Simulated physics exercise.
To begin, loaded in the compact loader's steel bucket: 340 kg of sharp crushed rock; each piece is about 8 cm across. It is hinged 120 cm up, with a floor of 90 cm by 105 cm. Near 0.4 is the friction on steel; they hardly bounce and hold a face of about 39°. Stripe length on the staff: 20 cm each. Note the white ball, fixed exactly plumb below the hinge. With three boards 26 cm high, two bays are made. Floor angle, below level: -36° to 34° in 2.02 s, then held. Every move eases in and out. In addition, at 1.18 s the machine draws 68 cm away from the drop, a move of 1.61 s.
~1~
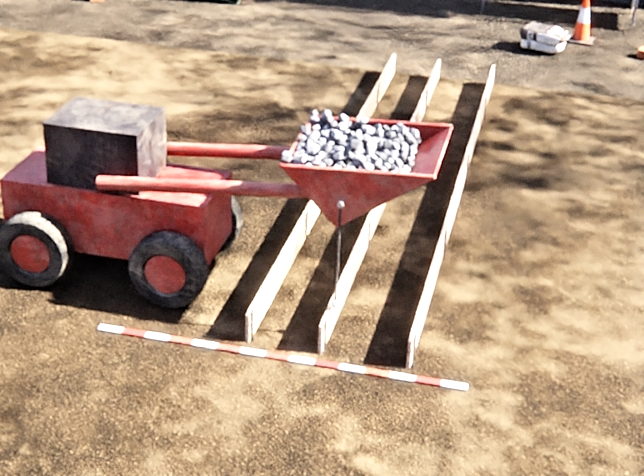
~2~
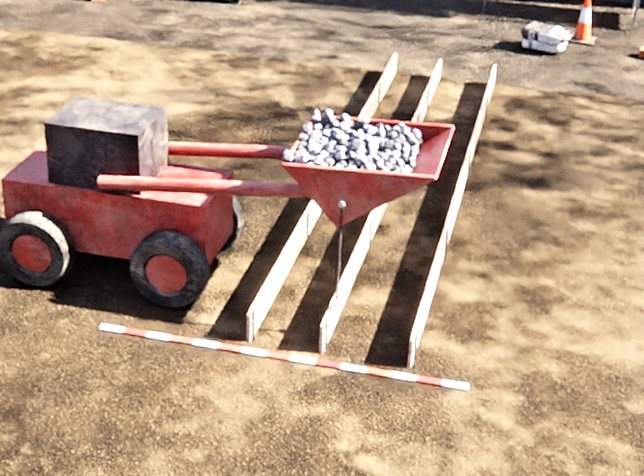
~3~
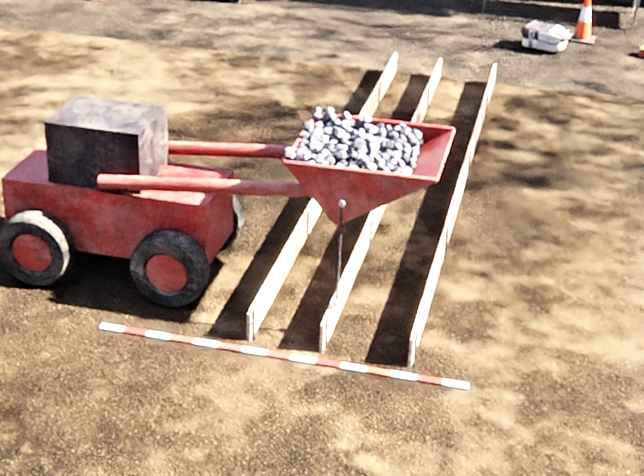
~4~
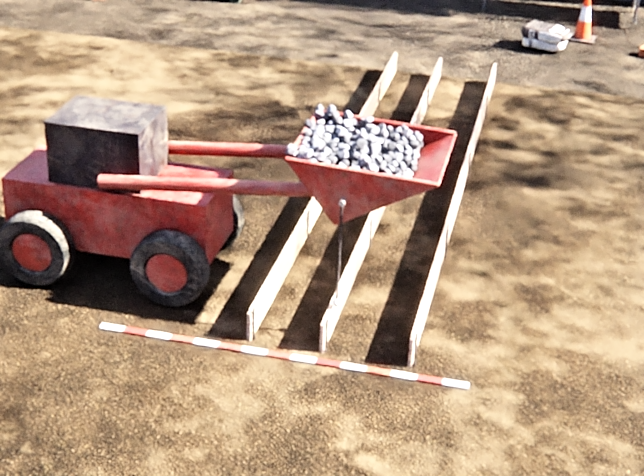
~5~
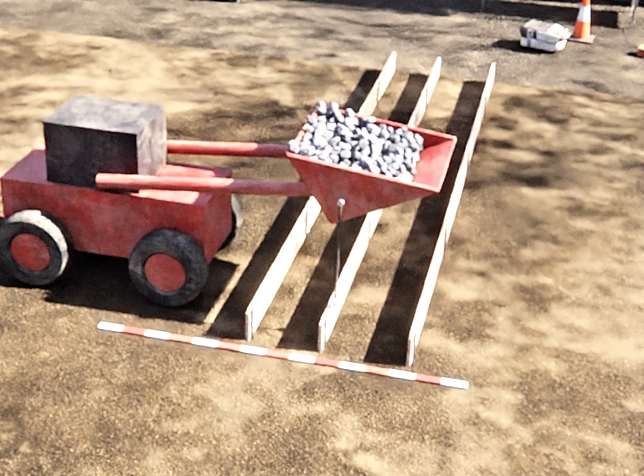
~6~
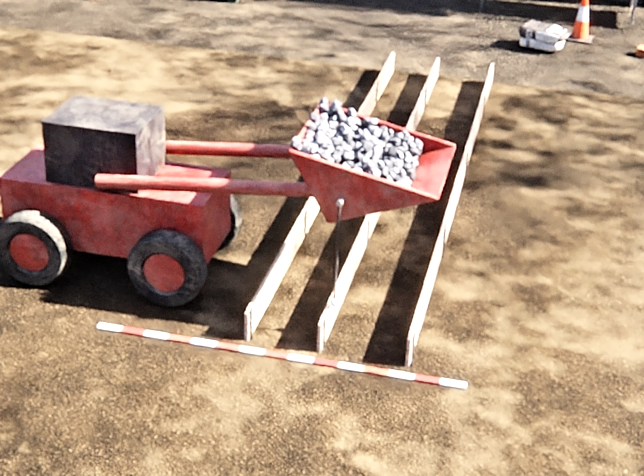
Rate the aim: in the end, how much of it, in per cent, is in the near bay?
Near 0 per cent.
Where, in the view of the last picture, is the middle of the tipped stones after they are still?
Their centre sits close to (388, 293).
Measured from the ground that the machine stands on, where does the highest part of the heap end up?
Result: Near 34 cm above the ground.
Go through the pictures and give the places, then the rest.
The first picture shows lip at (434, 177), floor tilted -36°, highest stones at (334, 126).
The second picture shows lip at (436, 178), floor tilted -35°, highest stones at (336, 125).
In the third picture, the bucket is at -33°, its lip at (437, 181); the top of the load is at (331, 123).
In the fourth picture, the bucket is at -30°, its lip at (438, 185); the top of the load is at (331, 119).
In the fifth picture, the bucket is at -26°, its lip at (438, 191); the top of the load is at (332, 117).
In the sixth picture, the bucket is at -21°, its lip at (438, 199); the top of the load is at (331, 115).
A little later the floor is at 23°; 100 % in the bucket; the foremost stones are at (418, 214).
Then the floor is at 34°; 33 % in the bucket, 62 % in the far bay, 5 % past the last board; the foremost stones are at (457, 310).
Later still the floor is at 34°; 0 % in the bucket, 94 % in the far bay, 6 % past the last board; the foremost stones are at (481, 309).
In the end the floor is at 34°; 0 % in the bucket, 94 % in the far bay, 6 % past the last board; the foremost stones are at (481, 309).
